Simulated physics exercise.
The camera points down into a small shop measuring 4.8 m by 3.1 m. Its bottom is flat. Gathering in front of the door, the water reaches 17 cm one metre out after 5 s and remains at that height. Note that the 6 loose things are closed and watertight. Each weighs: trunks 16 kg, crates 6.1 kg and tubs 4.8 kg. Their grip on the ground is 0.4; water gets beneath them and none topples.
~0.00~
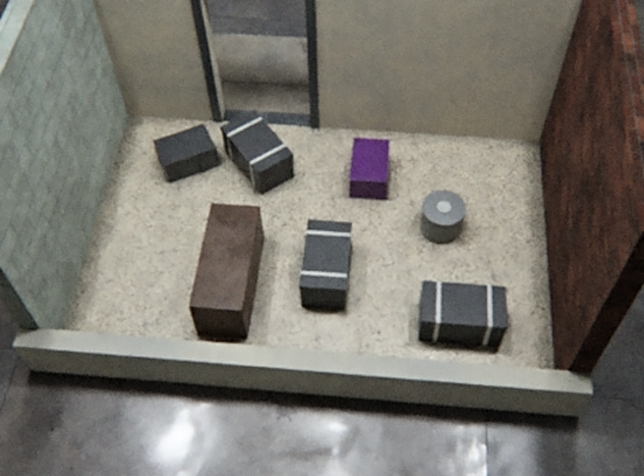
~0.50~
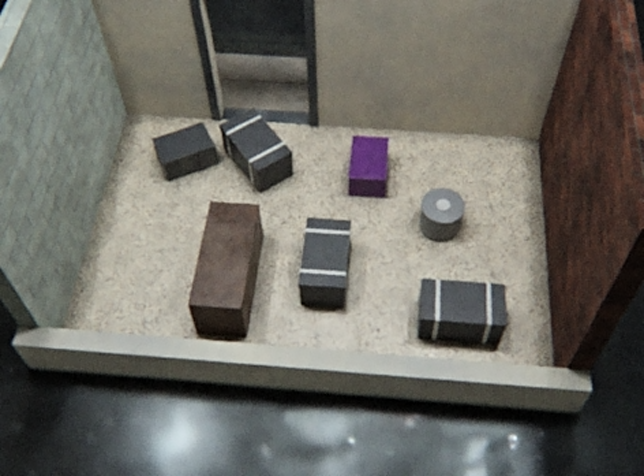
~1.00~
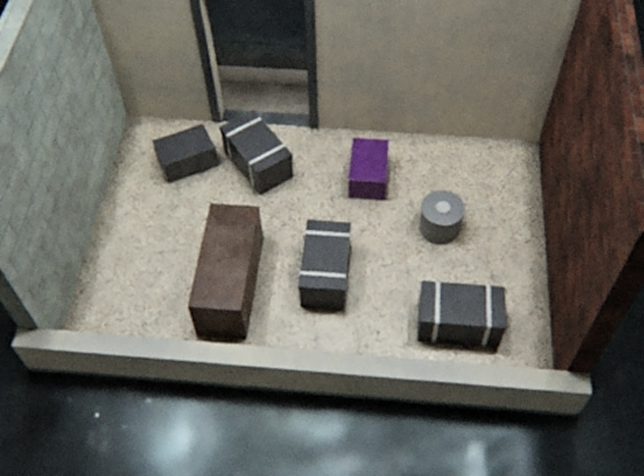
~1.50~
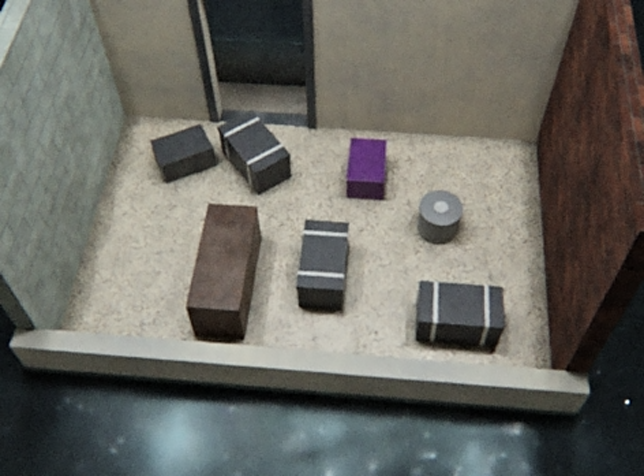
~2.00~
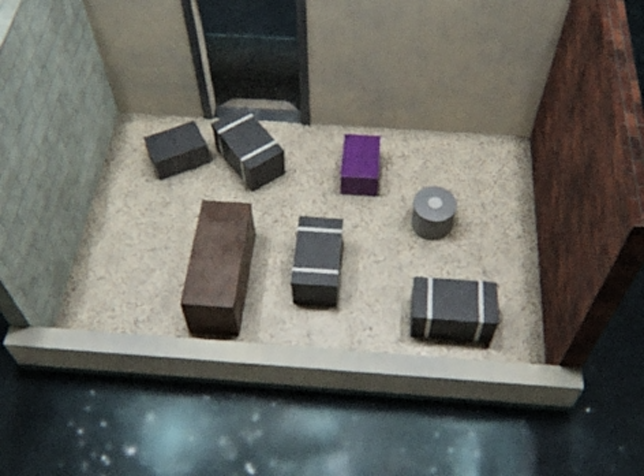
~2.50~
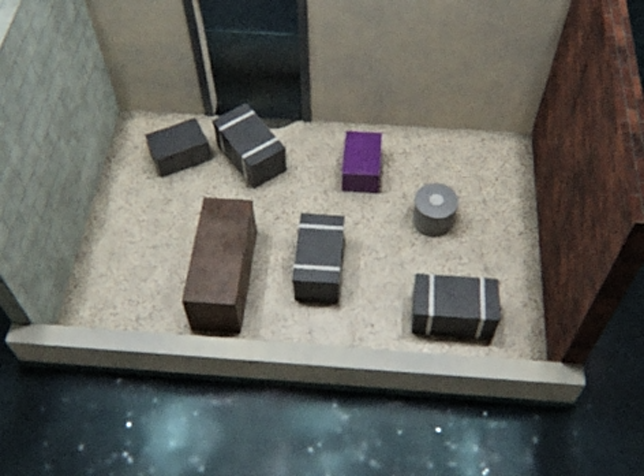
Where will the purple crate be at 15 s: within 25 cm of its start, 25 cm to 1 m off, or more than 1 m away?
It is displaced moderately.
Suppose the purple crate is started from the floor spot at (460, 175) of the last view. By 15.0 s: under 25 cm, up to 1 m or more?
Short answer, it is taken a long way.
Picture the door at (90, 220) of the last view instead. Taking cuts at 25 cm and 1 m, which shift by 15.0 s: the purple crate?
I'd expect the purple crate to get swept far off.
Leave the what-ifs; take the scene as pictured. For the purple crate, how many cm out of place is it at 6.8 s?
About 20 cm out of place.
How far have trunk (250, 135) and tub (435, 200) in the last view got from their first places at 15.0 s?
The first is 100 cm from its start, the second 80 cm.
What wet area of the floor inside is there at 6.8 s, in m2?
Somewhere about 10.0 m2, give or take.
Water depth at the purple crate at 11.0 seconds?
2 cm, roughly.
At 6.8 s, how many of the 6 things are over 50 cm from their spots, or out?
Count then: 2.
After 3.5 s the purple crate is near (362, 153), 0.0 m from its start, aground; 0 afloat.
After 6.8 s the purple crate is near (377, 153), 0.2 m from its start, aground; 1 afloat.
After 11.0 s the purple crate is near (377, 153), 0.2 m from its start, aground; 4 afloat.
After 15.0 s the purple crate is near (324, 166), 0.5 m from its start, afloat; 6 afloat.
